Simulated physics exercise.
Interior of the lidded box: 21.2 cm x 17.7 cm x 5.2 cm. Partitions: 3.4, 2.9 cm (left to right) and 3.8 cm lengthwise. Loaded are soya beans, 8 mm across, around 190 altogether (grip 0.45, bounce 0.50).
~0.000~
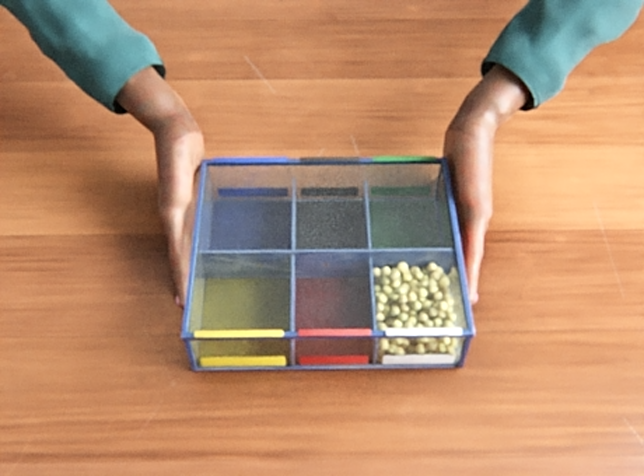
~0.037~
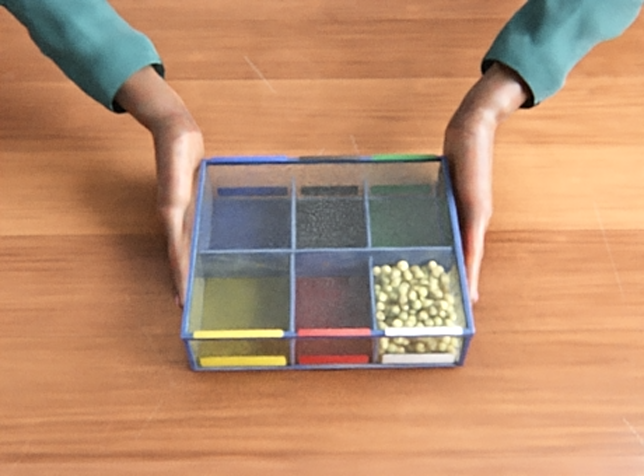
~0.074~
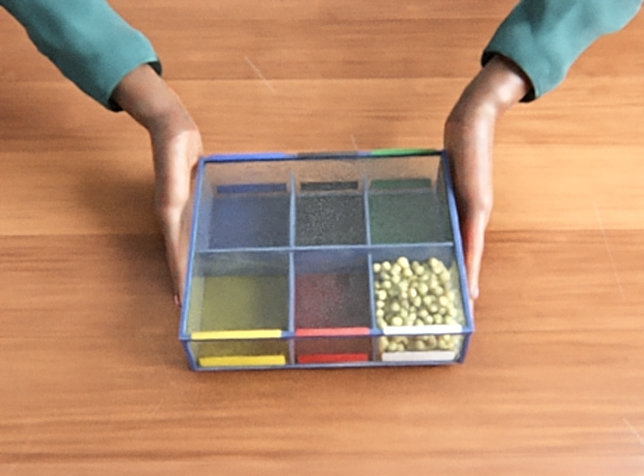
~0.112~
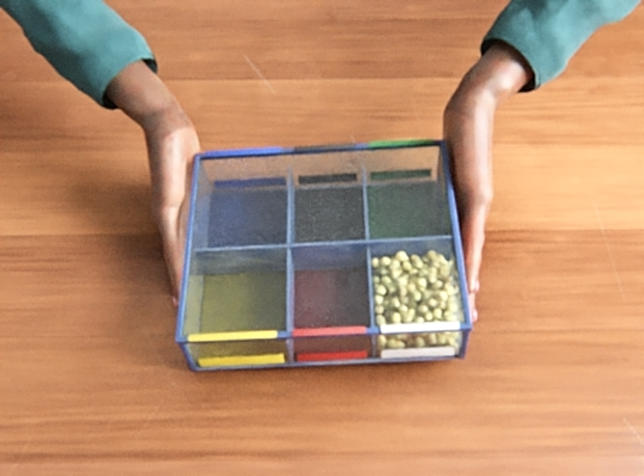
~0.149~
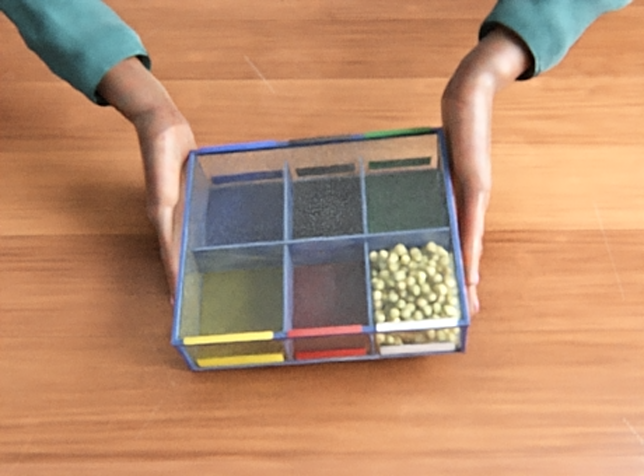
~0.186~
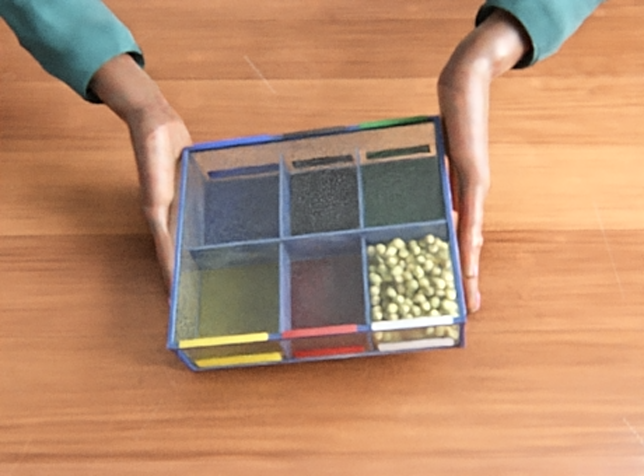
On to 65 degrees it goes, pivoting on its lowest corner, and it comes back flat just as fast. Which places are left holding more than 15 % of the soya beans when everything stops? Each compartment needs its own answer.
Red: Over, blue: Not over, green: Not over, yellow: Not over, white: Over, black: Not over.
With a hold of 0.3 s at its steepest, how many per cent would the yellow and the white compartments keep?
Then, in per cent: Yellow 5; white 80.
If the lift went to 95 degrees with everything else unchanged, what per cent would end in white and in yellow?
White: 40 per cent; yellow: 30 per cent.
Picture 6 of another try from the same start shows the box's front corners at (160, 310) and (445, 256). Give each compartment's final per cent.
It comes out as red at 25 percent, blue at 5 percent, green at 0 percent, yellow at 5 percent, white at 55 percent and black at 5 percent.
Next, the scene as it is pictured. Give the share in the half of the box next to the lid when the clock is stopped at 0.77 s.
Roughly 20 per cent.
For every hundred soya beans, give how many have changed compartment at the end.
About 25 percent of it.
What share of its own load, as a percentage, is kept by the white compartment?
I'd estimate about 80 %.
After 0.77 s, tilt 65 degrees; red 5 %, white 95 %.
After 1.15 s, tilt 28 degrees; red 20 %, yellow 5 %, white 75 %.
After 1.63 s, tilt 0 degrees; red 20 %, yellow 5 %, white 75 %.
At rest (2.1 s), red 20 %, blue 0 %, green 0 %, yellow 5 %, white 75 %, black 0 %.
